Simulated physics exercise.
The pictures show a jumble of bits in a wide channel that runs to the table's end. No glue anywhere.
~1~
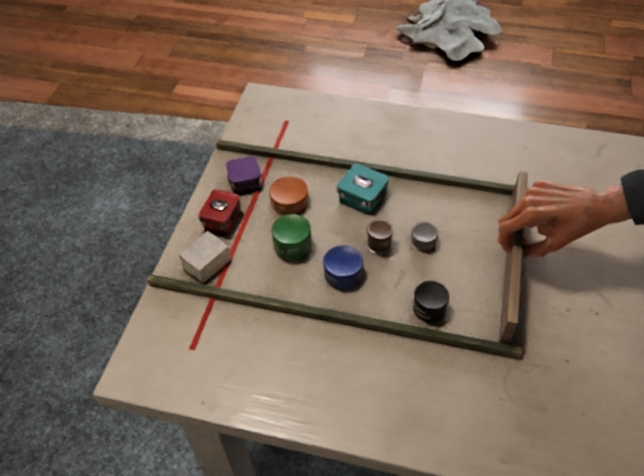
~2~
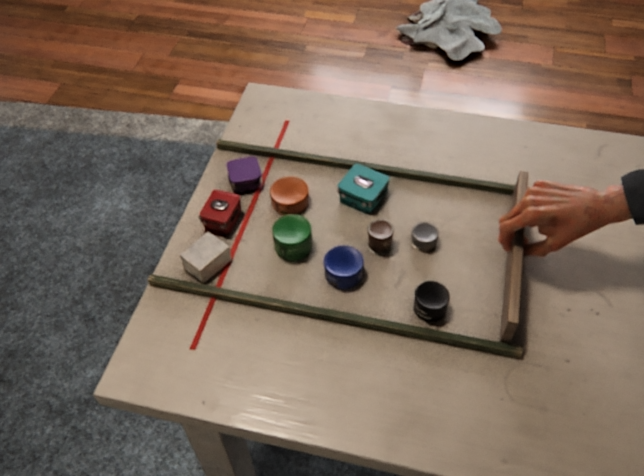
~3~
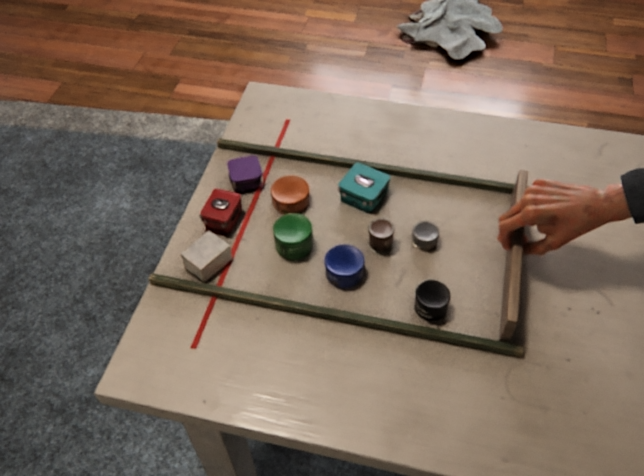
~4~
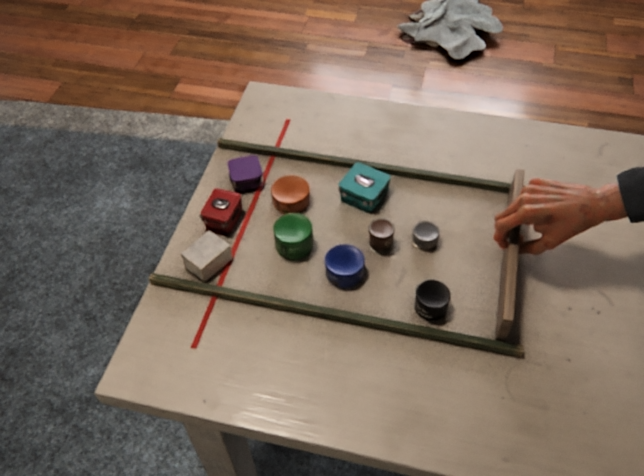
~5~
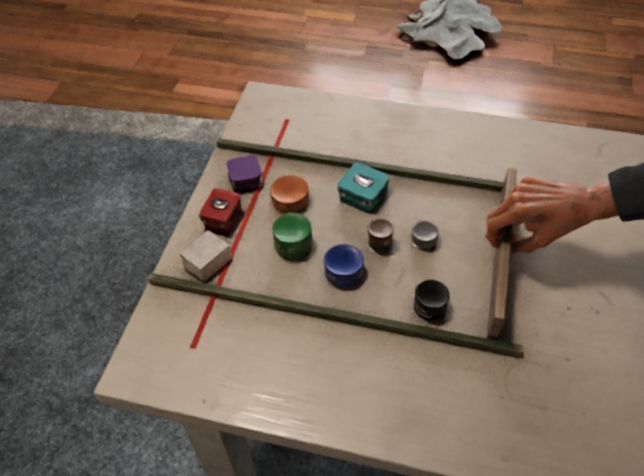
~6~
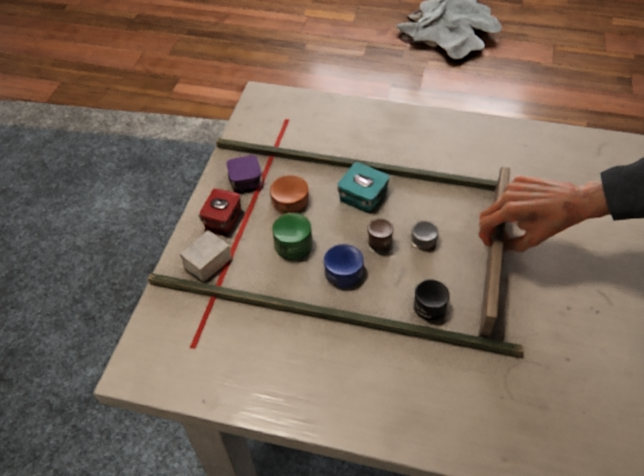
A hand held a board upright at the right end of a wide channel on a table, then slid it slightly left, while the scattered tubs, cases and white block stayed where they were.
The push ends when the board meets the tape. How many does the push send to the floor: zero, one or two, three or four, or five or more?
Here the number that fall off is one or two.
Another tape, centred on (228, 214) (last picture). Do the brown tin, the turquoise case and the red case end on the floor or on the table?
The brown tin is kept, the turquoise case is kept, the red case falls.
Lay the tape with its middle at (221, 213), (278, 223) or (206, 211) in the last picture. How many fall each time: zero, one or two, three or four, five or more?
In that order: Five or more; none at all; at least five.
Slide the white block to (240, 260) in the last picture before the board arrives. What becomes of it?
From there it remains up.
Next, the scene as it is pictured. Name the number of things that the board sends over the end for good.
Fallen: 1.
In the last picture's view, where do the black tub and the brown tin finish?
Near (206, 267) and (232, 213).
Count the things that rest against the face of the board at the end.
It touches 5.
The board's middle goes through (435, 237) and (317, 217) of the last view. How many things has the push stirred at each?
2 and 8.
Early on, none off yet; red case at rest near (221, 212); white block at rest near (206, 256); purple case at rest near (245, 175).
A while later, none off yet; red case travelled a little near (203, 213); white block at rest near (206, 256); purple case travelled a little near (235, 167).
Finally, the number that fall off is one or two; lost, red case.
